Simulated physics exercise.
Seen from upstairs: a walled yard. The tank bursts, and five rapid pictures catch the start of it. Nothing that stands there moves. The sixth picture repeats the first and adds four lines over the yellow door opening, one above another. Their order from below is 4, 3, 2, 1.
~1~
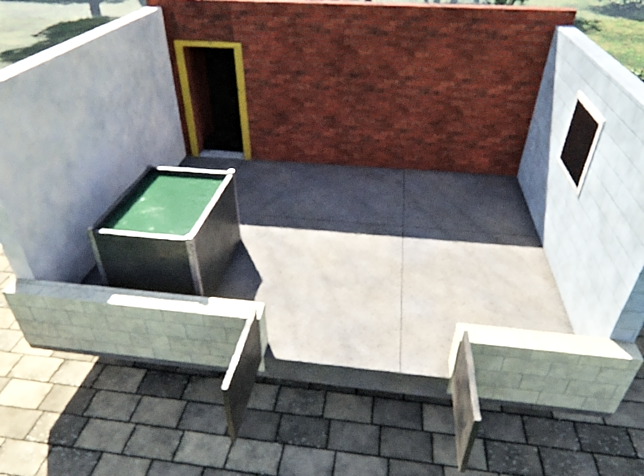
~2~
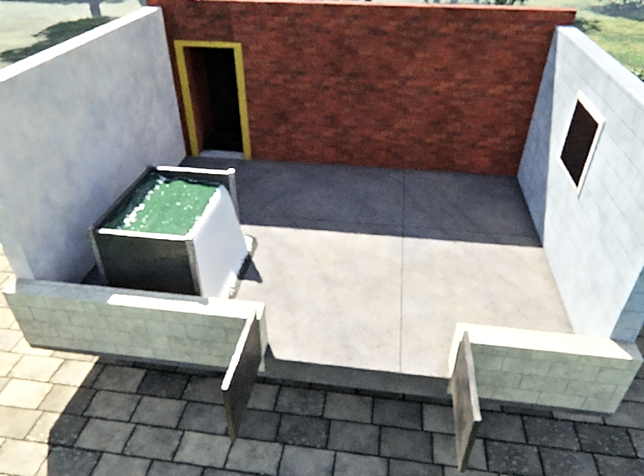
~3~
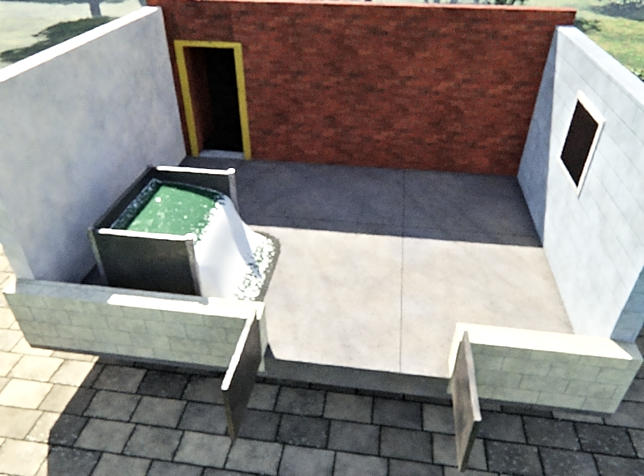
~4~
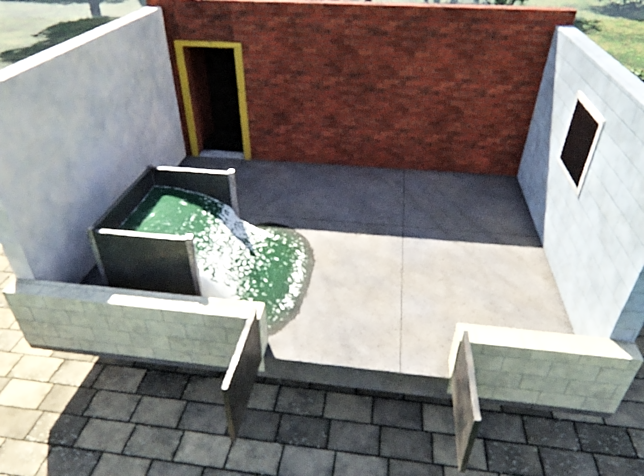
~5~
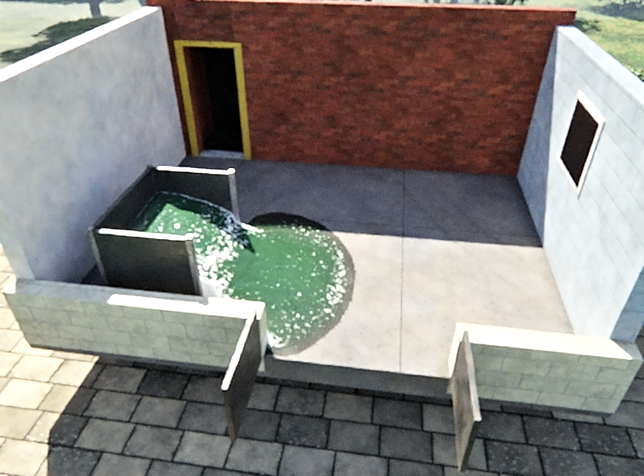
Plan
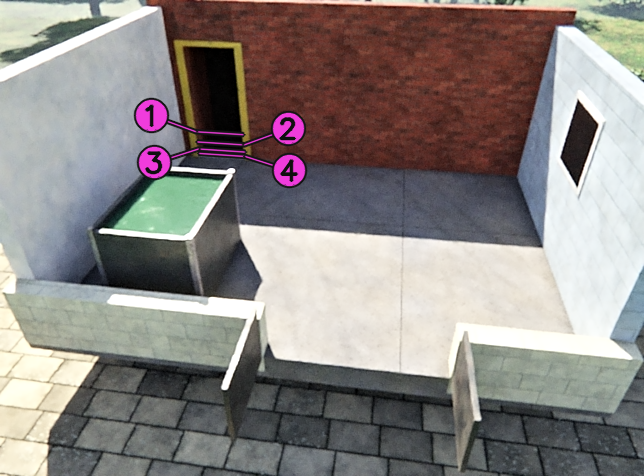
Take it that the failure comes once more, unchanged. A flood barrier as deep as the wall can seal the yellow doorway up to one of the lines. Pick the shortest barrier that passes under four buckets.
It is 4.
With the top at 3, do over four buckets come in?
No.
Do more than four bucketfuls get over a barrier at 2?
No, that is safe.
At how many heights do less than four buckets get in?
All four.
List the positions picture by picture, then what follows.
In the first picture, water in the tank at rest, its middle at (169, 204); foot of the yellow doorway at (222, 158); open gate at (359, 309).
In the second picture, front seen at (250, 249), 2 % of the ground wet.
In the third picture, front seen at (264, 235), 4 % of the ground wet.
In the fourth picture, front seen at (303, 243), 9 % of the ground wet.
In the fifth picture, front seen at (327, 233), 15 % of the ground wet.
On the marked copy, 1 at (219, 133); 2 at (220, 143); 3 at (221, 150); 4 at (222, 154); from the bottom up 4, 3, 2, 1.
Choosing 1, nothing gets over.
Choosing 2, nothing gets over.
Choosing 3, nothing gets over.
Choosing 4, a splash gets over, under a bucket.
